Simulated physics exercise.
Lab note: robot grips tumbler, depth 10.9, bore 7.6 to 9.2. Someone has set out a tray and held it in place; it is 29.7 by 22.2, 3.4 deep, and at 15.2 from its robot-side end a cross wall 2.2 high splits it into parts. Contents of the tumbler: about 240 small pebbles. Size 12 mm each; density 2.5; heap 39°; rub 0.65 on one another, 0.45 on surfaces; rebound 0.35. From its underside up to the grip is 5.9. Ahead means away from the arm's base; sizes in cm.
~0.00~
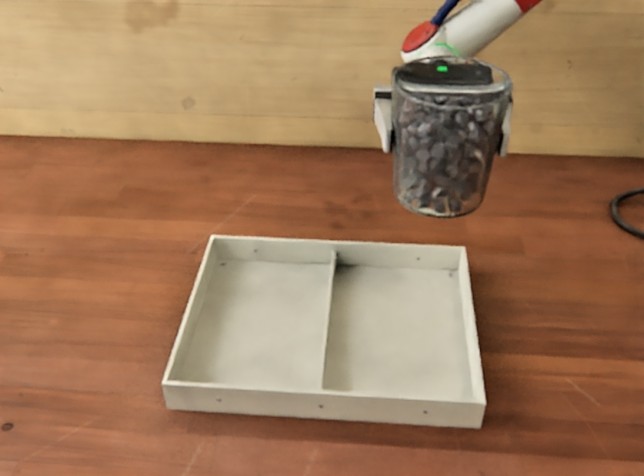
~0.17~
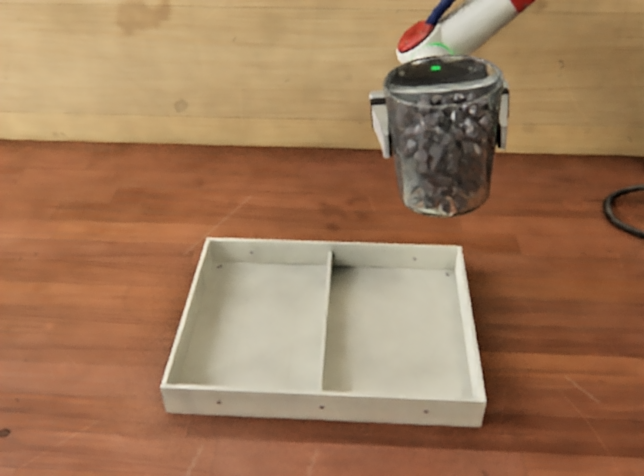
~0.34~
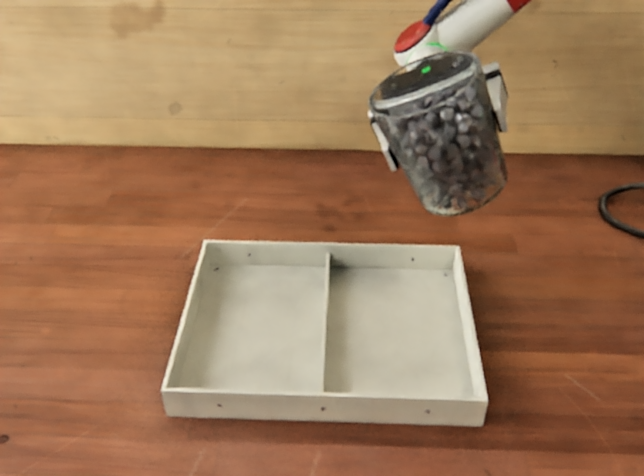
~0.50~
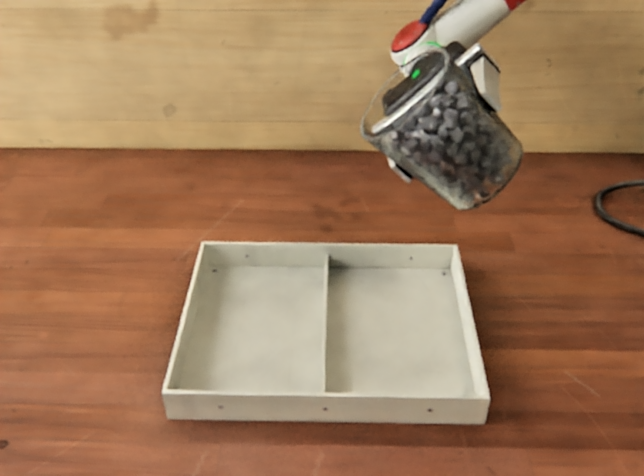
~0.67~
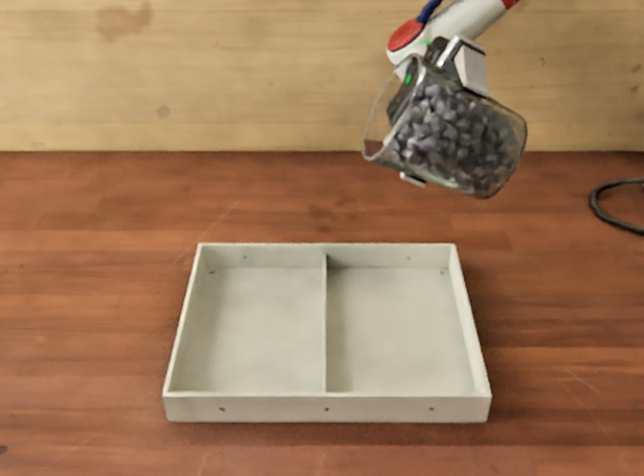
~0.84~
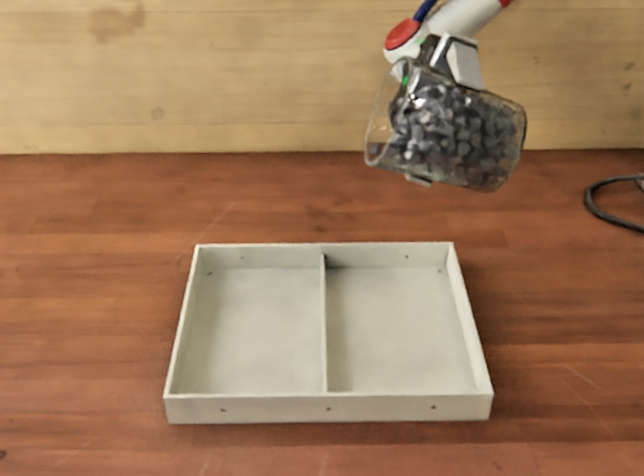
A clear tumbler full of dark pebbles, held by a robot arm above a pale divided tray, tilted steadily to the left until it lay well over on its side, the pebbles still inside.
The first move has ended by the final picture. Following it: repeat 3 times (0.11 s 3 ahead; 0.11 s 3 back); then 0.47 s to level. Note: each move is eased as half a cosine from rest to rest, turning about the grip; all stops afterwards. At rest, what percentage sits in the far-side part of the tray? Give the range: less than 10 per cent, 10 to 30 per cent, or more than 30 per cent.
The share is 10 to 30 per cent.
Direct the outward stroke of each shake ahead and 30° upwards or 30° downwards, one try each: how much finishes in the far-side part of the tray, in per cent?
25 and 5 %.
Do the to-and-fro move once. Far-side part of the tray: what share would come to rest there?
My guess is near 10 per cent.
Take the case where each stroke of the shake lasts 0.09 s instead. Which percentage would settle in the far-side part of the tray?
25 %.
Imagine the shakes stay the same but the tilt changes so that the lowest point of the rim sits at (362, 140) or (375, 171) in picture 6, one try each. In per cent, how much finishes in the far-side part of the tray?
Near 5 and 45 in a hundred.
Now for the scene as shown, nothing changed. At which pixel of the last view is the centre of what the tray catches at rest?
Middle point: About (272, 329).
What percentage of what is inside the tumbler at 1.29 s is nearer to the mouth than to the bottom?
About 50 percent.
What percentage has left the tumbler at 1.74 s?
I'd put it at some 25 percent.
After 1.29 s, tilted 70° forward, highest piece 26 above the table; 201 in the tumbler, 17 in the far-side part, 2 in the robot-side part, 17 in flight or on a rim.
After 1.74 s, tilted 33° forward, highest piece 28 above the table; 176 in the tumbler, 44 in the far-side part, 15 in the robot-side part, 2 in flight or on a rim.
After 2.17 s, level, highest piece 29 above the table; 176 in the tumbler, 46 in the far-side part, 15 in the robot-side part.
After 3.22 s, level, highest piece 29 above the table; 176 in the tumbler, 46 in the far-side part, 15 in the robot-side part.
In the end, 176 in the tumbler, 46 in the far-side part, 15 in the robot-side part. That is 19 % in the far-side part of the tray.
